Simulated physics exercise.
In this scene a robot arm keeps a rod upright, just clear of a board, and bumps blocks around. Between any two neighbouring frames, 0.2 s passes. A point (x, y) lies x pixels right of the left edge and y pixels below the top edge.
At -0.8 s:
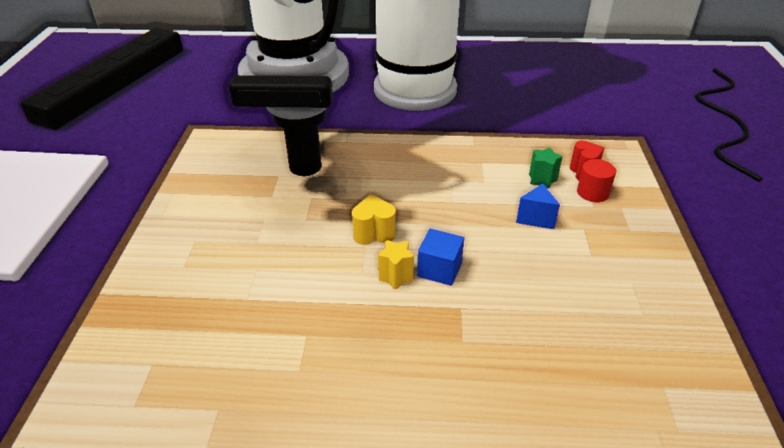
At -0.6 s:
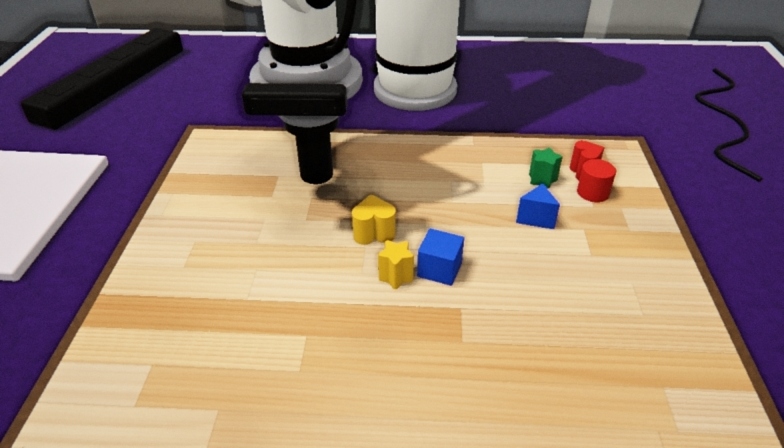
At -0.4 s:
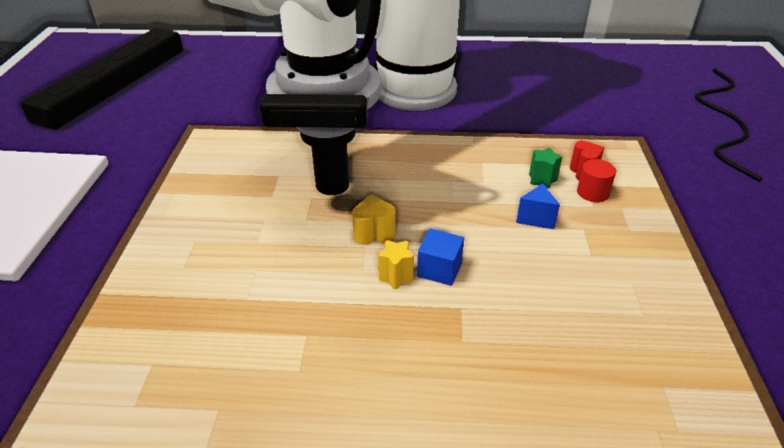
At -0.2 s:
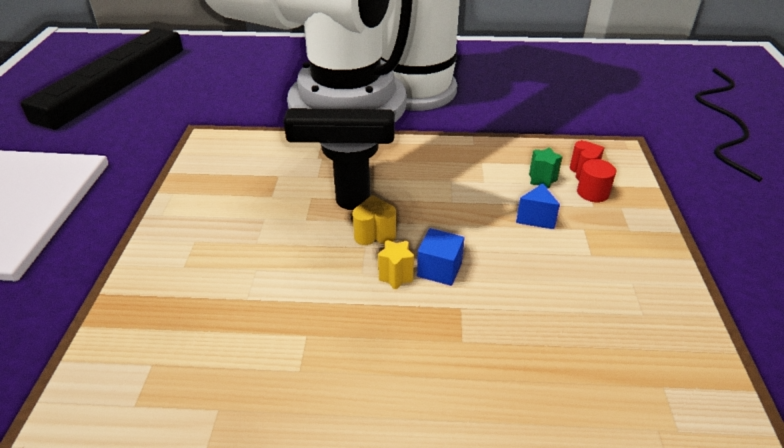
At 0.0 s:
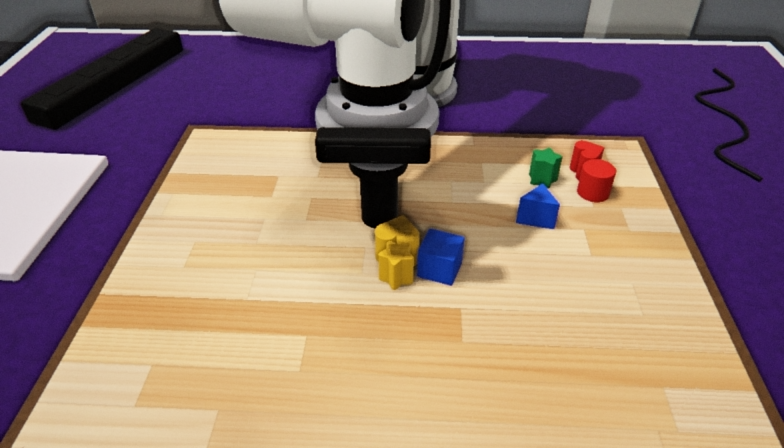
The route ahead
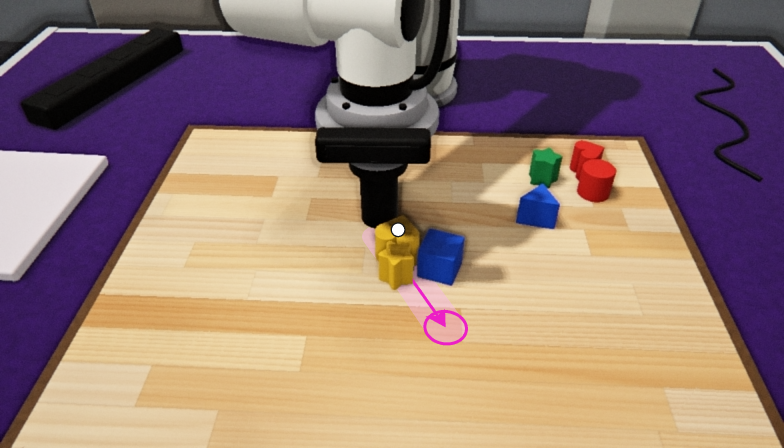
Robot arm with a black rod moving right and toward the viewer, nudging a yellow heart up against a yellow star.
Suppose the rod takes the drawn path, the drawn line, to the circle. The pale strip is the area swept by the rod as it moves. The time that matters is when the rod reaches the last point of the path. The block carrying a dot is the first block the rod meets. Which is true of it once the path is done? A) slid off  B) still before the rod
The answer is B.
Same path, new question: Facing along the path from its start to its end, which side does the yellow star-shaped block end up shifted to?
To the right.
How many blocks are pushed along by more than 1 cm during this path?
3 or more blocks.
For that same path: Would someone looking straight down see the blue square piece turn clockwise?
It seems not.
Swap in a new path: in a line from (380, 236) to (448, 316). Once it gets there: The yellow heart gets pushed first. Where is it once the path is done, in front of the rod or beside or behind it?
Prediction: Still leading.
Drawn move, straight from (380, 236) to (446, 327); the dot is on the yellow heart.
What follows on the original path. One third of the way, rod (401, 245); yellow star-shaped block (409, 283), turned 30° clockwise; yellow heart (420, 260); blue square piece (455, 251), turned 40° anticlockwise.
Two thirds of the way, rod (423, 275); yellow star-shaped block (416, 308), turned 105° clockwise; yellow heart (446, 291); blue square piece (457, 251), turned 45° anticlockwise.
At the end, rod (447, 308); yellow star-shaped block (420, 322), turned 170° clockwise; yellow heart (475, 327); blue square piece (457, 251), turned 45° anticlockwise.
